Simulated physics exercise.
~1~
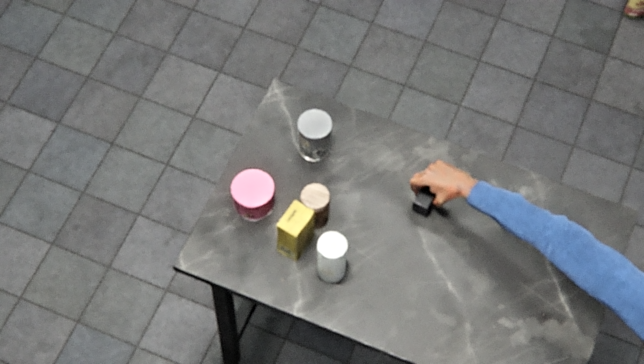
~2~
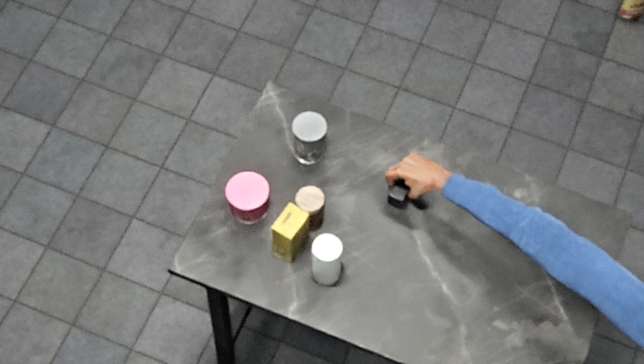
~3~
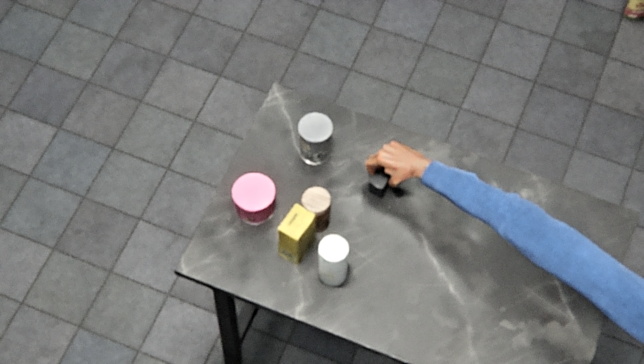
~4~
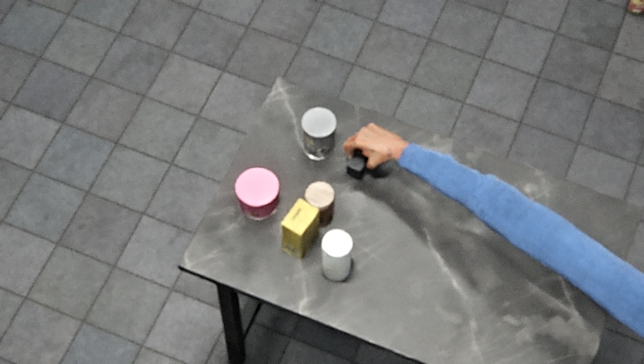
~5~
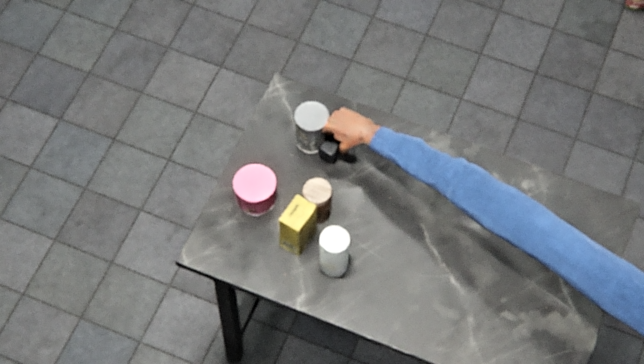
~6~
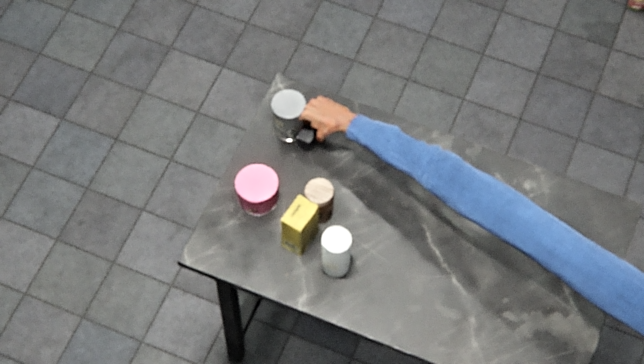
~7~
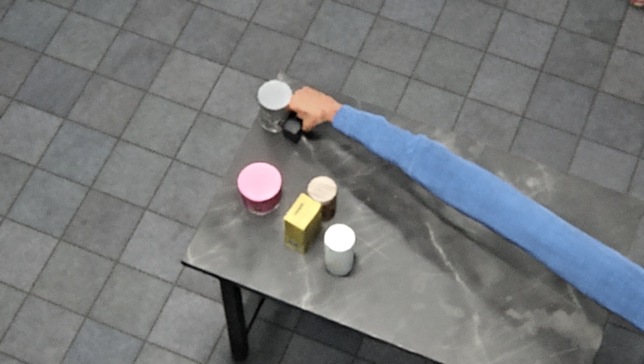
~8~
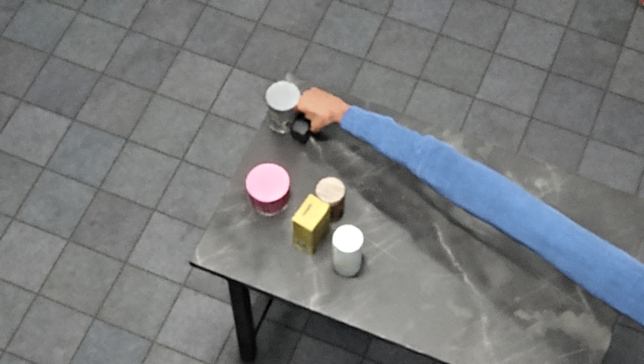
On a grey table, a hand slides a dark block left, pushing an upright tin cornerward.
